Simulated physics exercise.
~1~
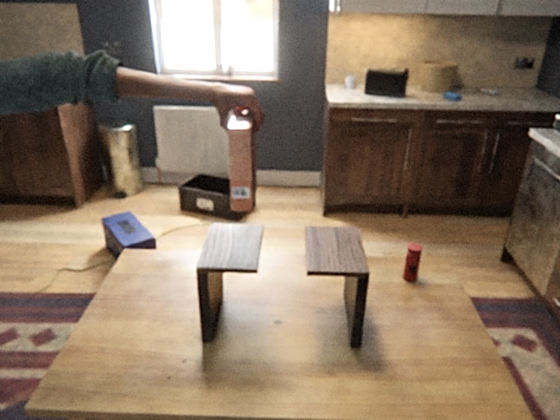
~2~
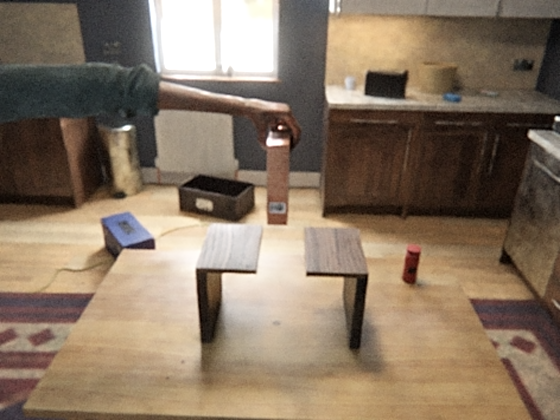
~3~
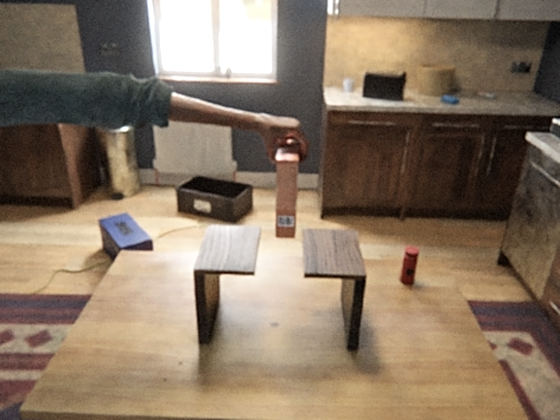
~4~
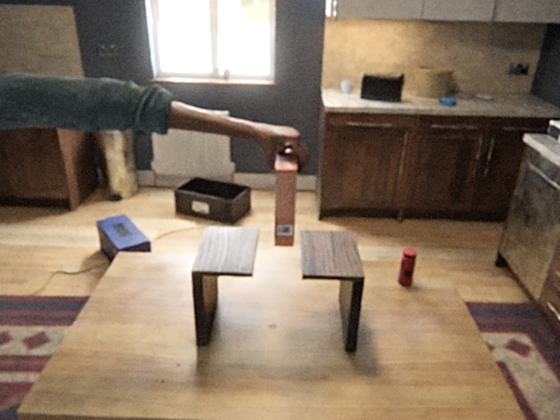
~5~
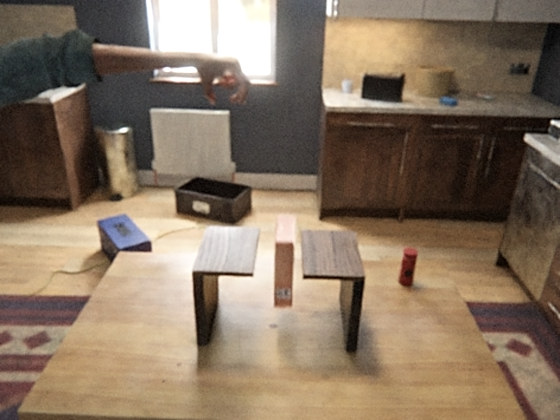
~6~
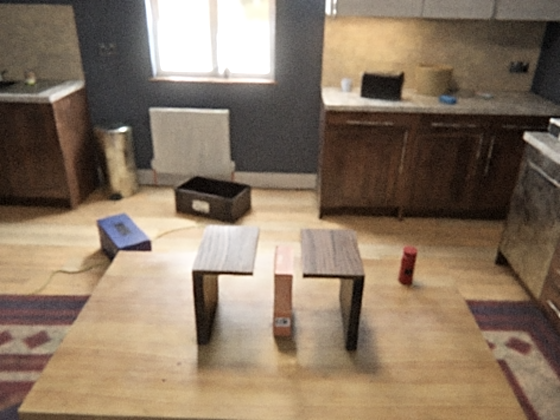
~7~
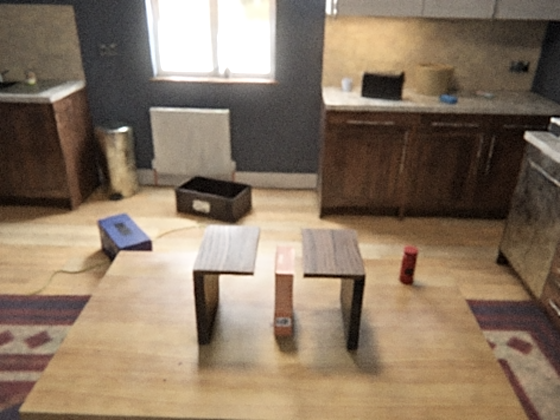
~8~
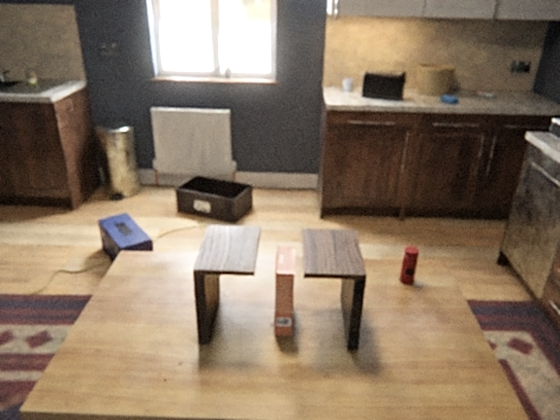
An orange packet, held upright by a hand reaching in from the left, moves right and lowers above the gap between two dark wooden supports, then drops through when released and stands upright on the table between them as the hand withdraws.
